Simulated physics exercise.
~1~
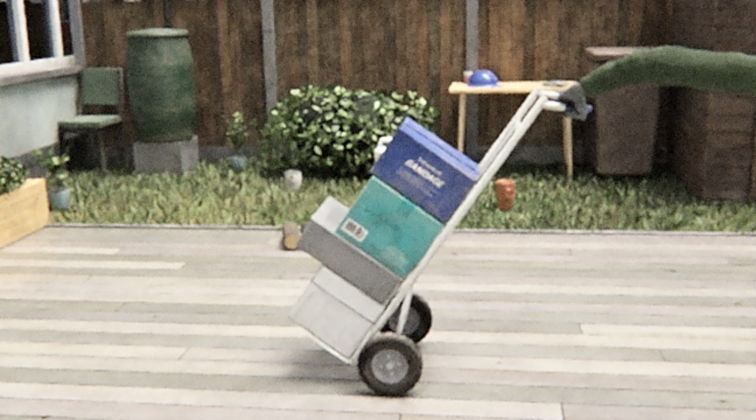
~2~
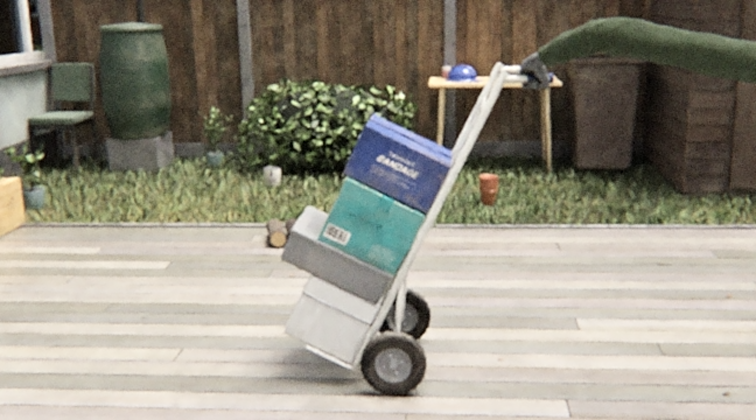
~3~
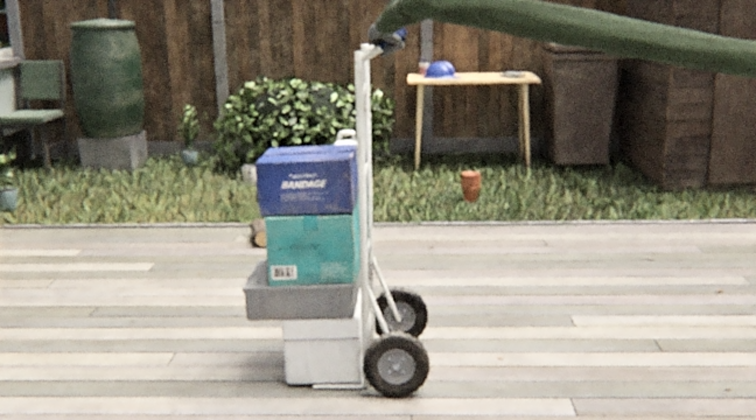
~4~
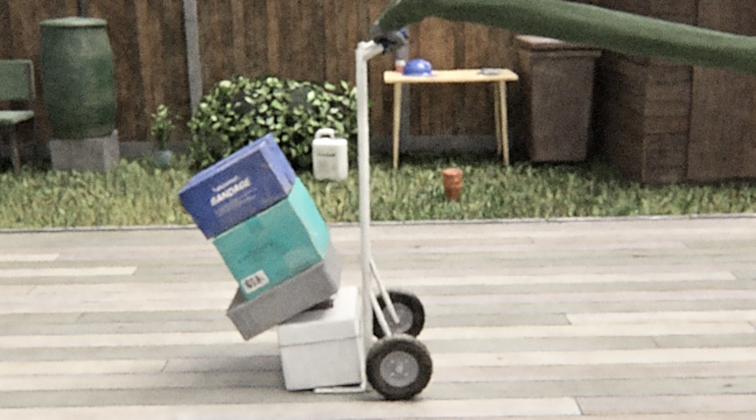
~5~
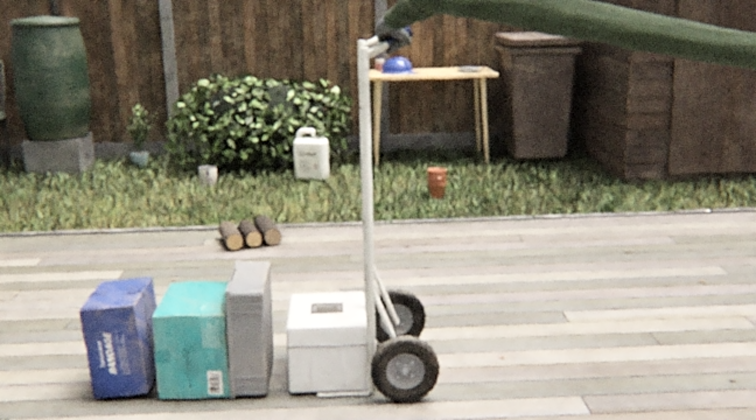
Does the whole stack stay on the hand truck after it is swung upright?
No, the blue box, the turquoise parcel and the grey tote all topple off to the left onto the deck, and only the white toolbox stays in place.
